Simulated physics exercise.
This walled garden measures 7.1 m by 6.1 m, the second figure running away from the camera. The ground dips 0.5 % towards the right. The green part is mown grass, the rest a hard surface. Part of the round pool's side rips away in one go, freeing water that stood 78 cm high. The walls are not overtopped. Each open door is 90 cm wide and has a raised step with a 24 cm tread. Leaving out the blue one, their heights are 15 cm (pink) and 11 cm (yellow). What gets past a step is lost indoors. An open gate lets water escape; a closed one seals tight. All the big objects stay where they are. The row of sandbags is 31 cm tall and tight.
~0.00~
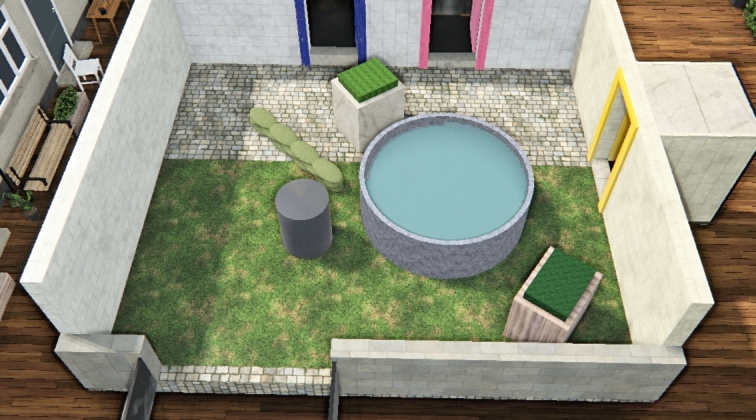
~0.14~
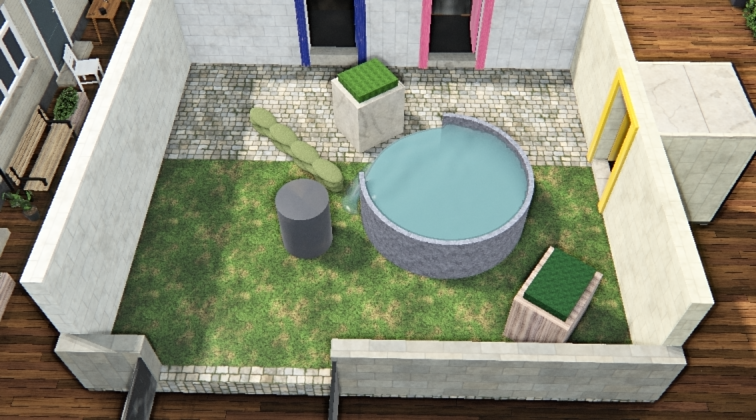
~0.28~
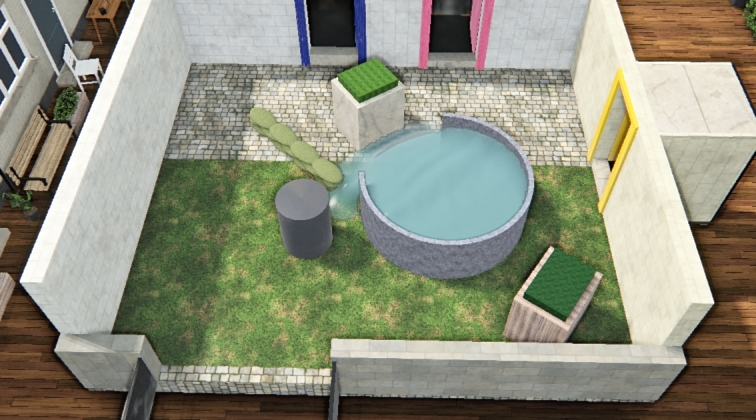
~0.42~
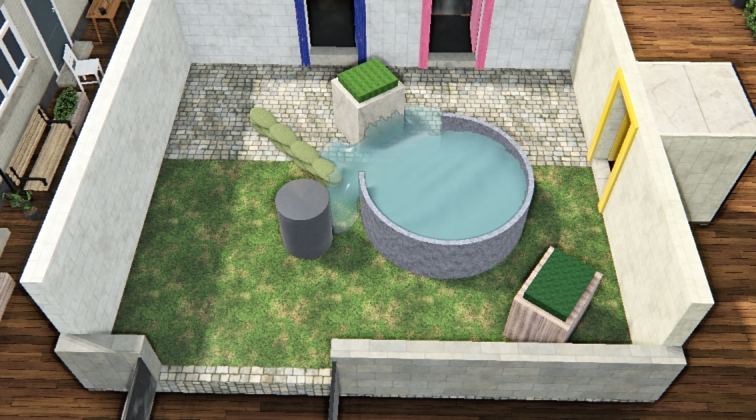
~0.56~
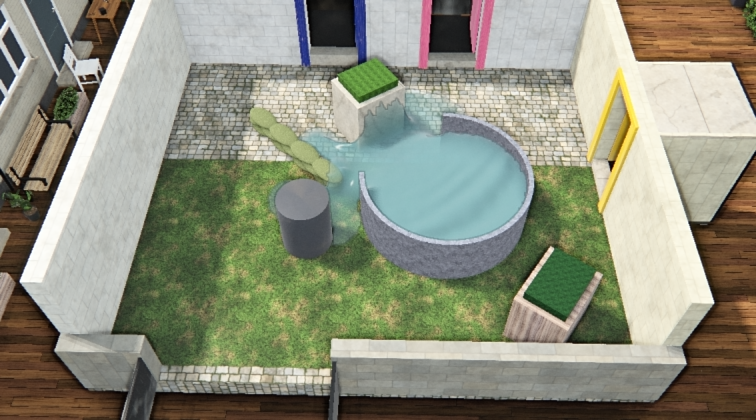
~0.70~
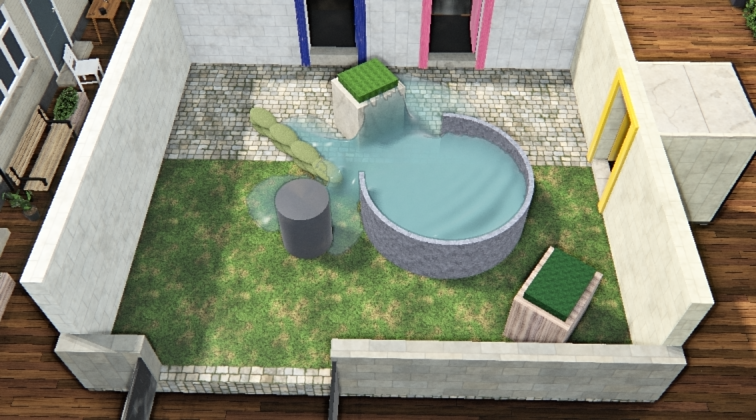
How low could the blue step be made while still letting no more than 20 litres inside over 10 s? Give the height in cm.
About 16 cm.
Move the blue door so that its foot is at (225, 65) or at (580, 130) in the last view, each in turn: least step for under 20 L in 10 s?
Roughly 23 and 8.5 cm.
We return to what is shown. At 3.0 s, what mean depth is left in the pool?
About 27 cm.
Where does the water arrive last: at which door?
It is the yellow one.
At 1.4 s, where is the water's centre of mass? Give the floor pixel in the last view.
At about (405, 180).
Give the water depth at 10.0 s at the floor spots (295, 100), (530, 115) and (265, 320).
In that order: 7, 10 and 6 cm.
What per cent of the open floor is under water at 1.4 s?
Near 35 per cent is wet.
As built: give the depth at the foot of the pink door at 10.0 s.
Some 11.0 cm.
After 1.4 s water covers 35 % of the floor, deepest (56 cm) near (381, 149); 8 cm at the blue door, 0 litres in over its 24 cm step.
After 3.0 s water covers 60 % of the floor, deepest (39 cm) near (191, 68); 18 cm at the blue door, 3 litres in over its 24 cm step.
After 10.0 s water covers 95 % of the floor, deepest (14 cm) near (621, 374); 7 cm at the blue door, 3 litres in over its 24 cm step.
At the blue door as built, the water arrived by 1.3 s and peaked near 21 cm at 2.6 s.
With a step of 13 cm, 35 litres would have come in within the 10 s; with 18 cm, 14 litres. So under 20 litres takes about 16 cm.
